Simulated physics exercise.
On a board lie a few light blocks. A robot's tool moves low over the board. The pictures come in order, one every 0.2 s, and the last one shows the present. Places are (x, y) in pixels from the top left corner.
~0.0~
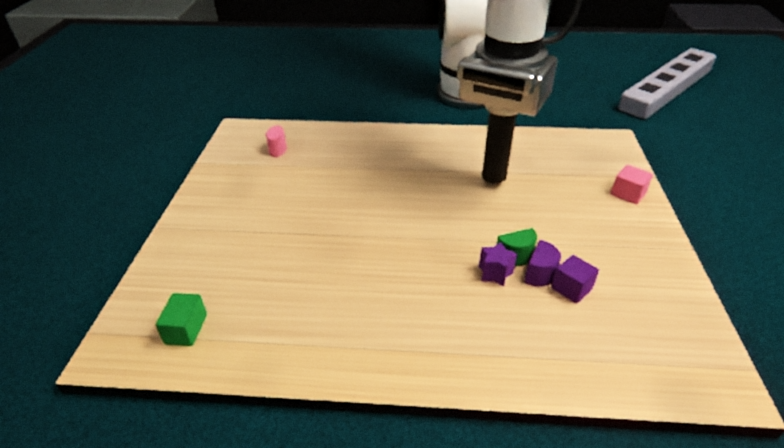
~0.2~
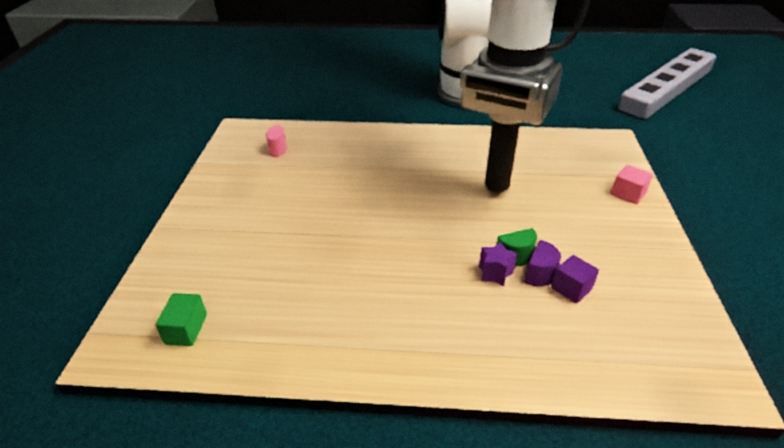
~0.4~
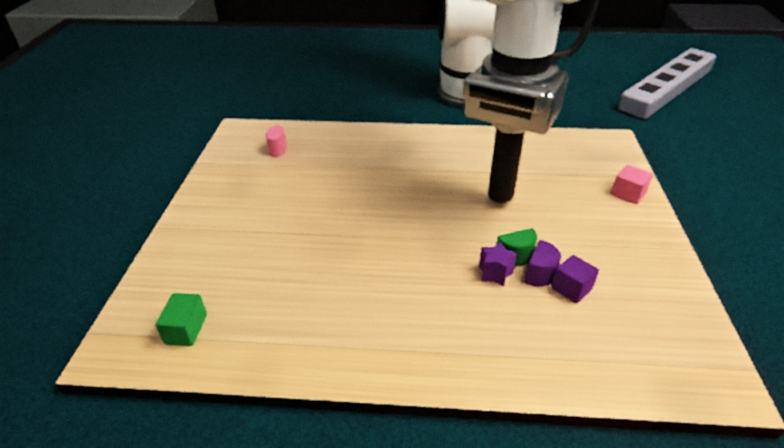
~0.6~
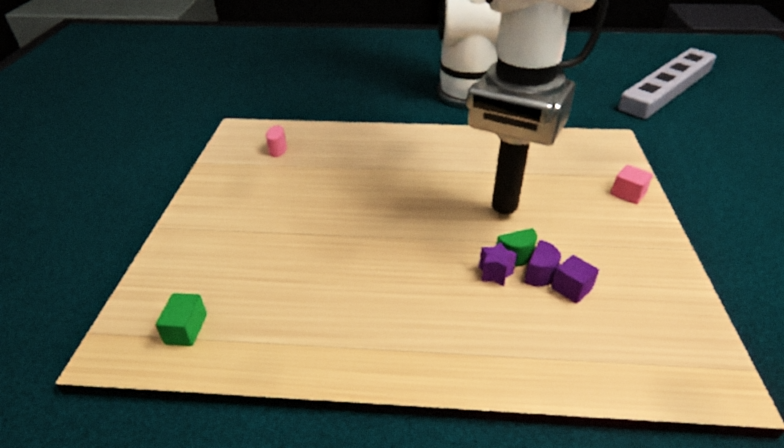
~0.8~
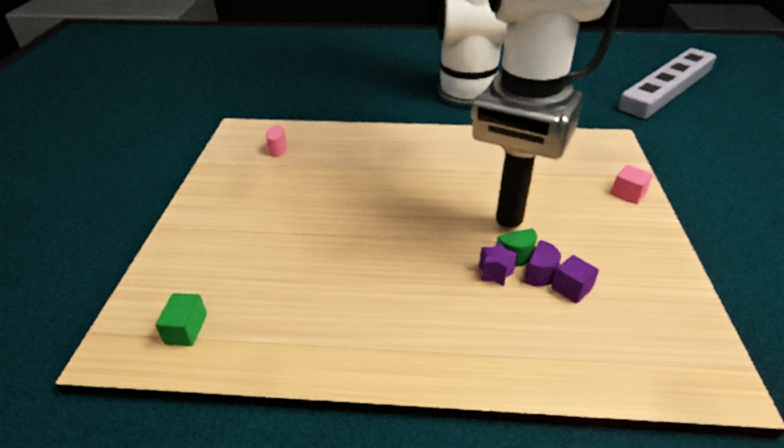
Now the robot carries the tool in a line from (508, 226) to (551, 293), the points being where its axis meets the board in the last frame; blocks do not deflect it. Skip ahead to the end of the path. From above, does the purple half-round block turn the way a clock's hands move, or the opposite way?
Top view: Clockwise.
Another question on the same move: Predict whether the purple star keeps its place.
It gets pushed out of place.
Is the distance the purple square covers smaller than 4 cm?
Short answer: Yes.
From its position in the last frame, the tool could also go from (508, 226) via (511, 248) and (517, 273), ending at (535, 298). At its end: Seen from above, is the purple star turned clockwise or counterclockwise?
Looking down, my answer is that the purple star rotates clockwise.
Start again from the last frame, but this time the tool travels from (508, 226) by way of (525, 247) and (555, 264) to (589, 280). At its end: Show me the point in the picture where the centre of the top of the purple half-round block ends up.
In the picture, that point is around (557, 269).
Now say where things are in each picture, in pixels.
The first frame shows tool tip at (494, 177); block tops, purple star at (498, 254); green half-round block at (520, 237); purple half-round block at (546, 254); purple square at (578, 268).
The second frame shows tool at (497, 186); blocks unchanged.
The third frame shows tool at (501, 196); blocks unchanged.
The fourth frame shows tool at (505, 207); blocks unchanged.
The fifth frame shows tool at (509, 220); purple star at (498, 254); green half-round block at (520, 237); purple half-round block at (546, 254); purple square at (578, 268).
What follows on the original path. One third of the way, tool at (523, 240); green half-round block at (522, 244), turned 25° clockwise; purple half-round block at (549, 256).
Two thirds of the way, tool at (537, 262); purple star at (492, 261), turned 30° clockwise; green half-round block at (524, 262), turned 55° clockwise; purple half-round block at (559, 273); purple square at (592, 277), turned 35° anticlockwise.
At the end, tool at (552, 286); purple star at (491, 261), turned 35° clockwise; green half-round block at (525, 271), turned 90° clockwise; purple half-round block at (567, 294), turned 45° clockwise; purple square at (598, 280), turned 50° anticlockwise.
